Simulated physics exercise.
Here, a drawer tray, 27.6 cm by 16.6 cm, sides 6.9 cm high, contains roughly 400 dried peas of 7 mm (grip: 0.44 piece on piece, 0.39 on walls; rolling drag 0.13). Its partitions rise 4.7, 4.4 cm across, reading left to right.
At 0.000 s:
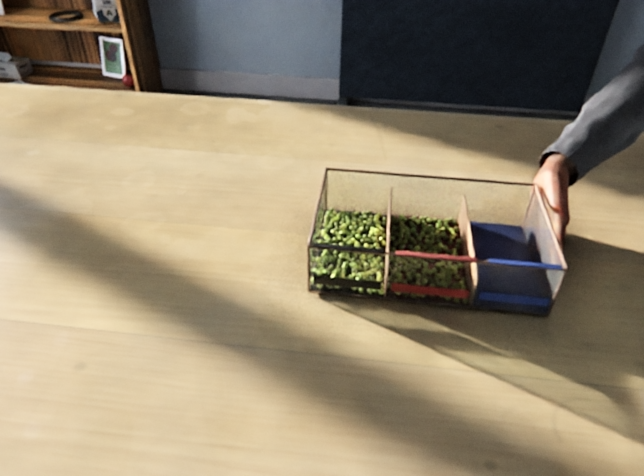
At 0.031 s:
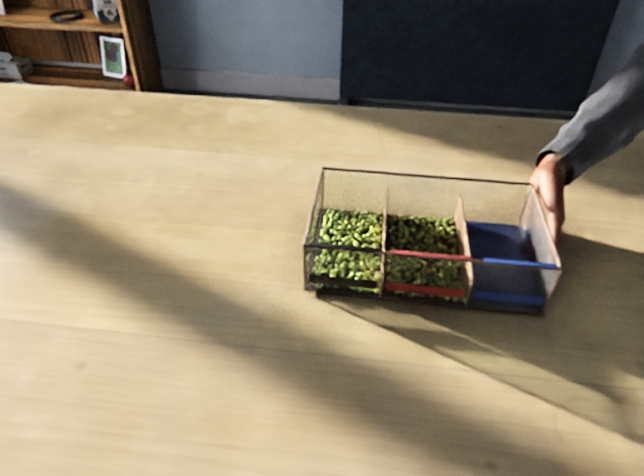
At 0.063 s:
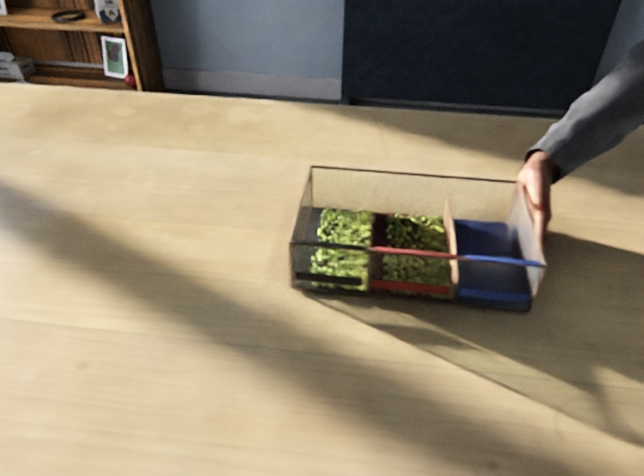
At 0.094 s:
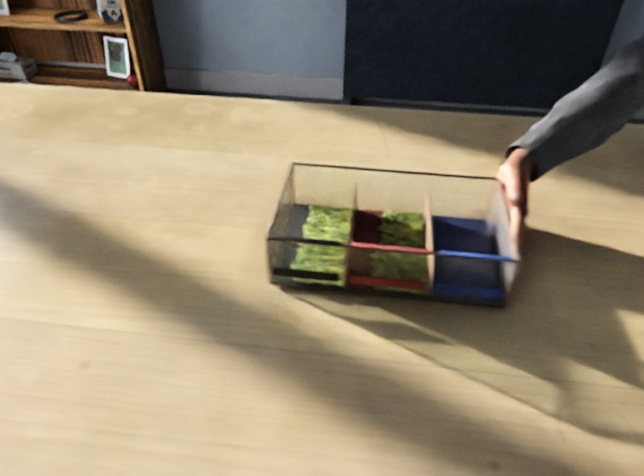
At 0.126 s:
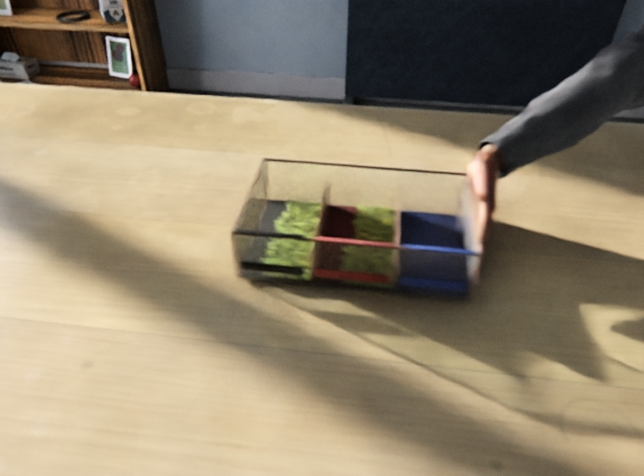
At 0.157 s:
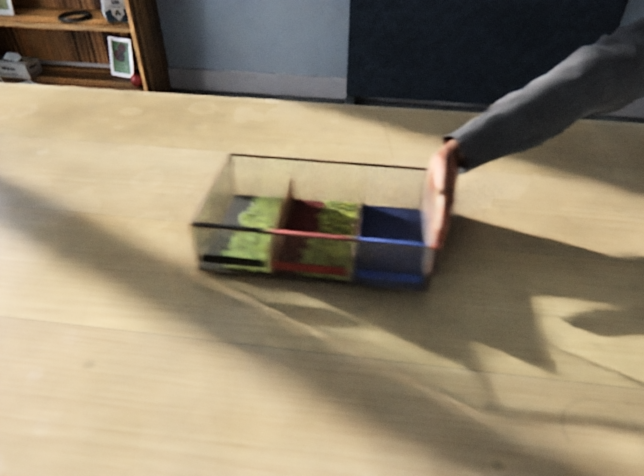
A hand pushes a clear divided tray of green peas leftward across a wooden table.
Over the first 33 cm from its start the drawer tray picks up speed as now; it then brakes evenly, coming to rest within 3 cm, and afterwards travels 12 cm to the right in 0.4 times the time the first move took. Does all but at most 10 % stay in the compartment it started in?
No, more than 10 % leaves.
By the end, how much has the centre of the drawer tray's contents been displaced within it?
Around 1.0 cm.
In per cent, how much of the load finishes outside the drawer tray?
Around 10 in a hundred.
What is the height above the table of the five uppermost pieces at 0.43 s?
About 30 cm above the table.
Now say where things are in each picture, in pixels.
In the first frame, drawer tray at (434, 263); tilt 0 degrees; moved 0.0 cm; black 50 %, red 50 %.
In the second frame, drawer tray at (429, 262); tilt 0 degrees; moved 0.6 cm.
In the third frame, drawer tray at (414, 259); tilt 0 degrees; moved 2.4 cm.
In the fourth frame, drawer tray at (389, 254); tilt 0 degrees; moved 5.4 cm.
In the fifth frame, drawer tray at (353, 248); tilt 0 degrees; moved 9.6 cm.
In the sixth frame, drawer tray at (308, 241); tilt 0 degrees; moved 15.0 cm; black 50 %, red 50 %. Its speed is now 1.92 m/s.
After 0.26 s, tilt 0 degrees; black 50 %, red 50 %; 0 % away from where they began.
Then, at 0.35 s, tilt 0 degrees; black 50 %, red 45 %, in the air 5 %; 5 % away from where they began.
After 0.43 s, tilt 0 degrees; blue 5 %, black 40 %, red 45 %, in the air 10 %; 15 % away from where they began.
After 0.50 s, tilt 0 degrees; blue 5 %, black 40 %, red 45 %, in the air 10 %; 15 % away from where they began.
By 1.7 s all is still; blue 5 %, black 40 %, red 45 %, outside 10 %; 15 % away from where they began.
